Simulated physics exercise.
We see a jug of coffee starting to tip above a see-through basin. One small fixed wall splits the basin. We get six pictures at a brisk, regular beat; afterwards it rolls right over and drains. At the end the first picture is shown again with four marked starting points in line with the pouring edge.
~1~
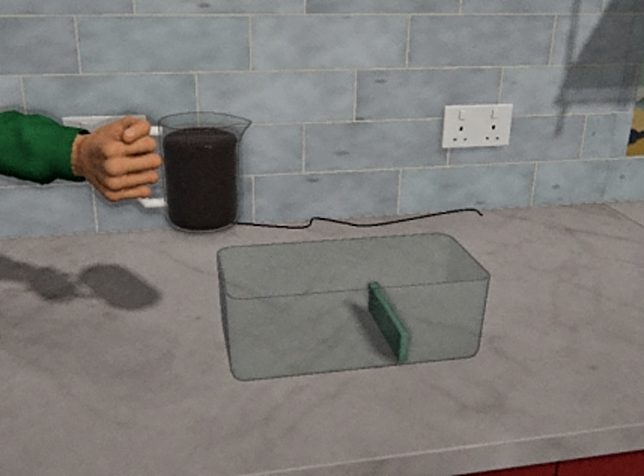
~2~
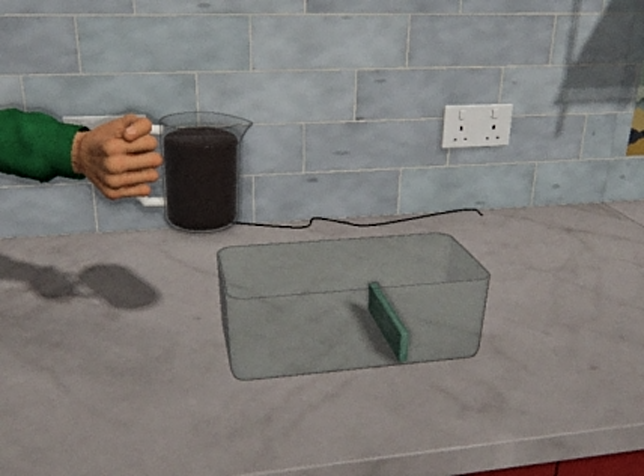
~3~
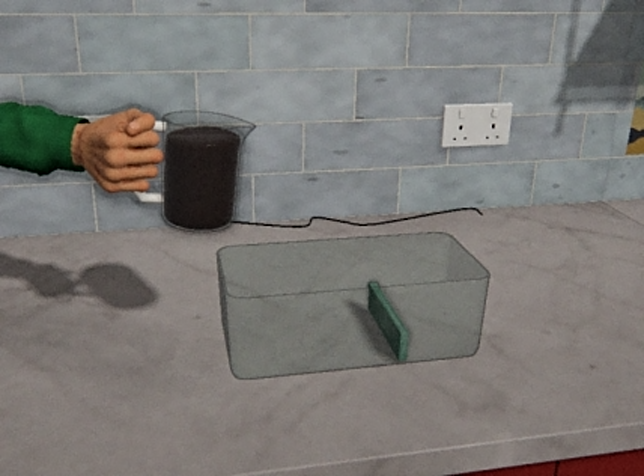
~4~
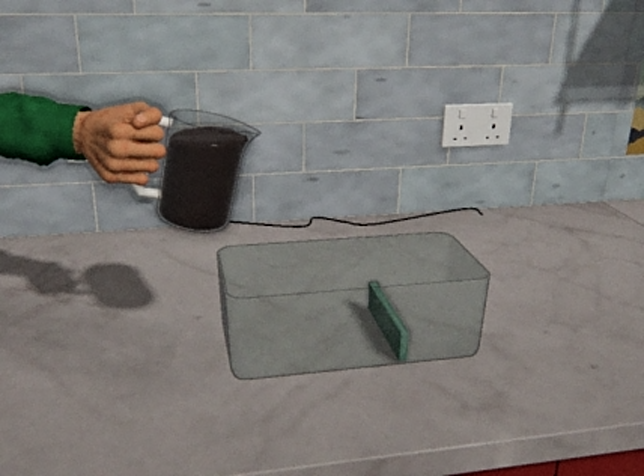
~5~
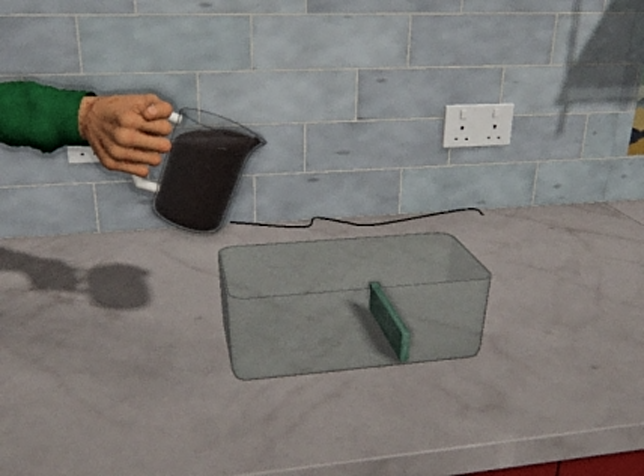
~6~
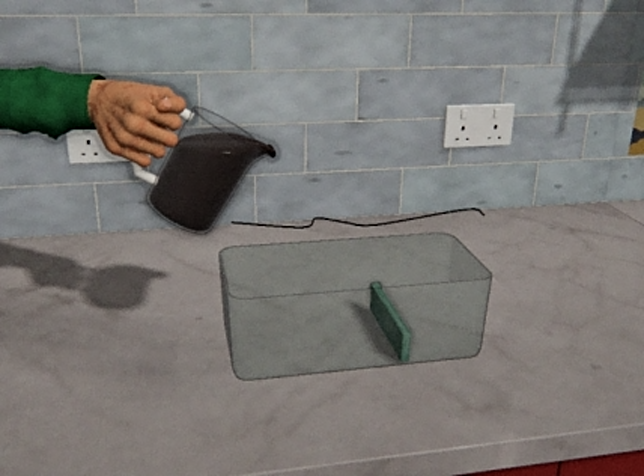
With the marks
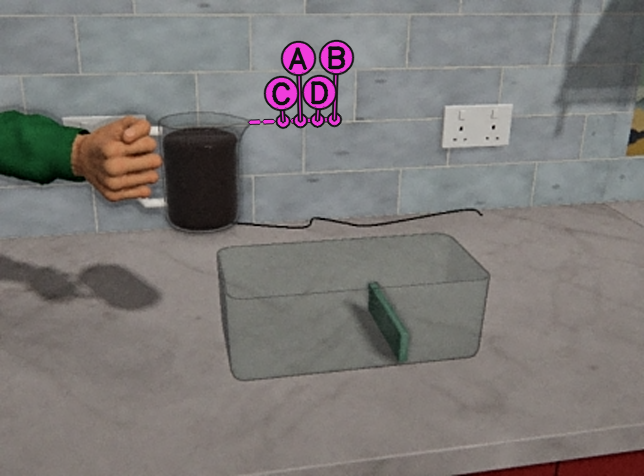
A hand tilts a jug of coffee rightward until the dark liquid reaches its lip.
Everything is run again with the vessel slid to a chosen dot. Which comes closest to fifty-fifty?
B is best.
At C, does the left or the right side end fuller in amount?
The left one.
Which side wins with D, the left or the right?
The left side.
On the marked copy, A at (300, 120); B at (334, 119); C at (283, 121); D at (317, 120).
Choosing A, about 92 % ends left of the wall and 6 % right of it.
Choosing B, about 53 % ends left of the wall and 45 % right of it.
Choosing C, about 92 % ends left of the wall and 6 % right of it.
Choosing D, about 87 % ends left of the wall and 10 % right of it; 3 % is lost outside.
